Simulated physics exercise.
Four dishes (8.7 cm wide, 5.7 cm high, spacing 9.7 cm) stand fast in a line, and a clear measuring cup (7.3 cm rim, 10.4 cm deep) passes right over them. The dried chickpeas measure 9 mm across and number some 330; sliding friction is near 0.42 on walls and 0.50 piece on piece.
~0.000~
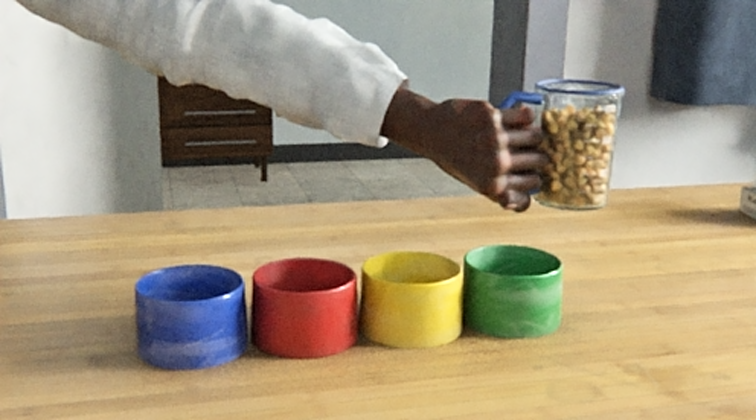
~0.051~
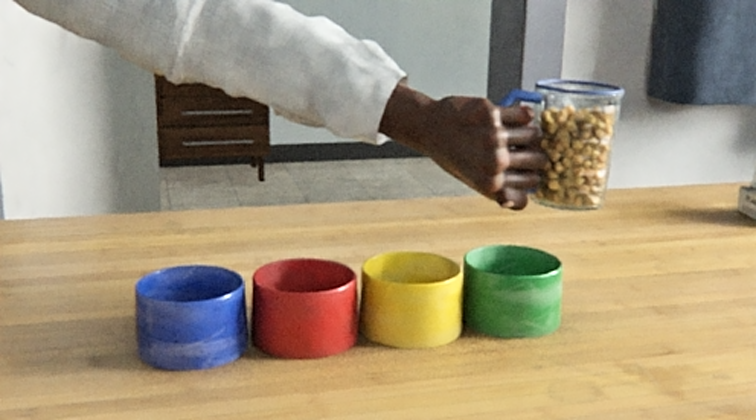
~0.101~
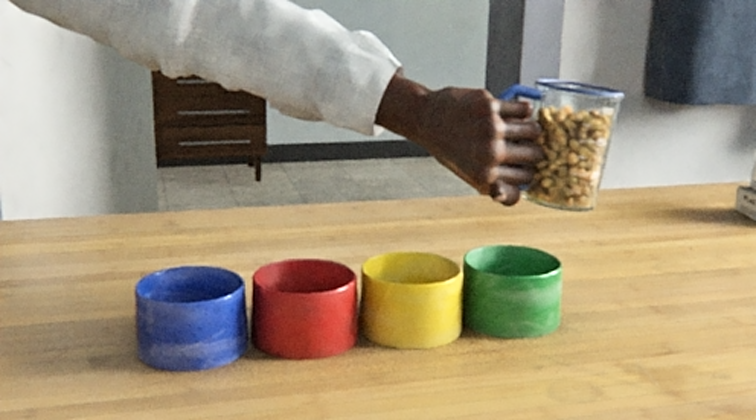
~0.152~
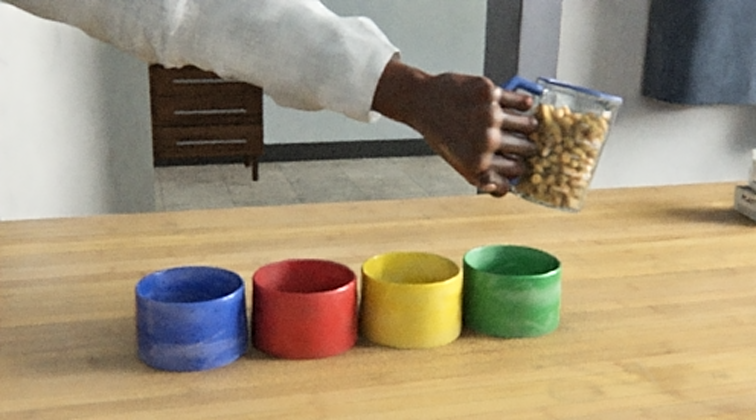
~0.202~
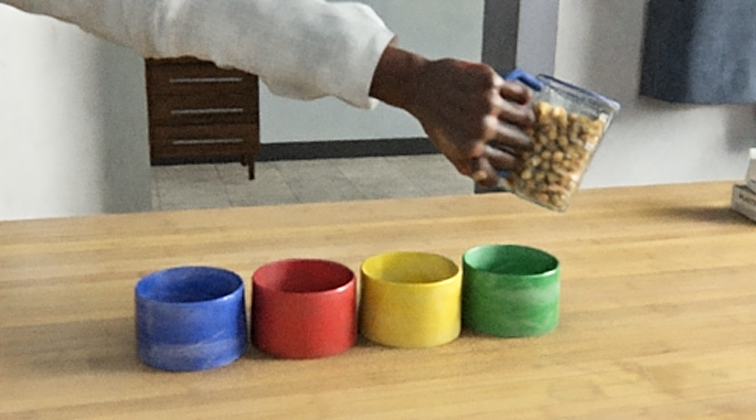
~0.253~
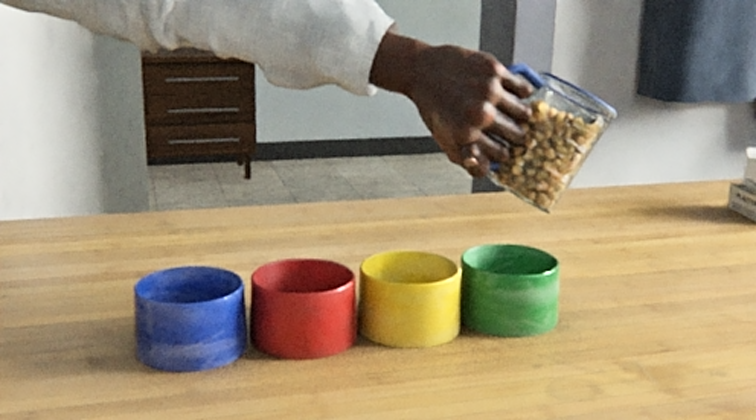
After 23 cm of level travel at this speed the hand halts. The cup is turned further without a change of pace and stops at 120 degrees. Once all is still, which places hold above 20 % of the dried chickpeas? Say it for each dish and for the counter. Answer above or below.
Red dish: Below; blue dish: Below; green dish: Above; yellow dish: Below; on the counter: Below.
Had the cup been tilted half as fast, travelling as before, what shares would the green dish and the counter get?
Then: Green 10; counter 10.
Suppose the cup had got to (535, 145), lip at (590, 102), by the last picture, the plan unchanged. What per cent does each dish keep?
Red 0; blue 0; green 0; yellow 100.
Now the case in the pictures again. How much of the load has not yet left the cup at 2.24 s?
Some 0 per cent of the load.
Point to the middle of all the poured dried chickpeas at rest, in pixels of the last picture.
Around (507, 286).
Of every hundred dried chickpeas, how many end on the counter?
Some 5 per cent.
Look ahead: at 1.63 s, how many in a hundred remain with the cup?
Roughly 0 per cent.
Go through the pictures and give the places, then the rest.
In the first frame, cup at (574, 144), tilt 0 degrees, lip at (616, 86), moved 0.0 cm; middle of the pieces at (575, 151); green dish at (513, 261); yellow dish at (412, 268); red dish at (305, 275); blue dish at (190, 283).
In the second frame, cup at (573, 145), tilt 2 degrees, lip at (616, 88), moved 0.1 cm; middle of the pieces at (573, 151).
In the third frame, cup at (568, 145), tilt 7 degrees, lip at (615, 92), moved 0.5 cm; middle of the pieces at (569, 152).
In the fourth frame, cup at (562, 145), tilt 14 degrees, lip at (614, 98), moved 1.1 cm; middle of the pieces at (561, 152).
In the fifth frame, cup at (555, 145), tilt 22 degrees, lip at (611, 105), moved 1.7 cm; middle of the pieces at (553, 152).
In the sixth frame, cup at (548, 145), tilt 30 degrees, lip at (608, 113), moved 2.3 cm; middle of the pieces at (545, 151); green dish at (510, 260); yellow dish at (410, 268); red dish at (303, 276); blue dish at (189, 285). The cup turns about 155 degrees a second and travels 12 cm a second.
Then, at 1.08 s, tilt 120 degrees; cup holds 25 %, green 65 %.
After 1.63 s, tilt 120 degrees; cup holds 0 %, green 95 %.
Then, at 2.24 s, tilt 120 degrees; cup holds 0 %, green 95 %.
In the end, at 2.5 s, red 0 %, blue 0 %, green 95 %, yellow 0 %, counter 5 %.
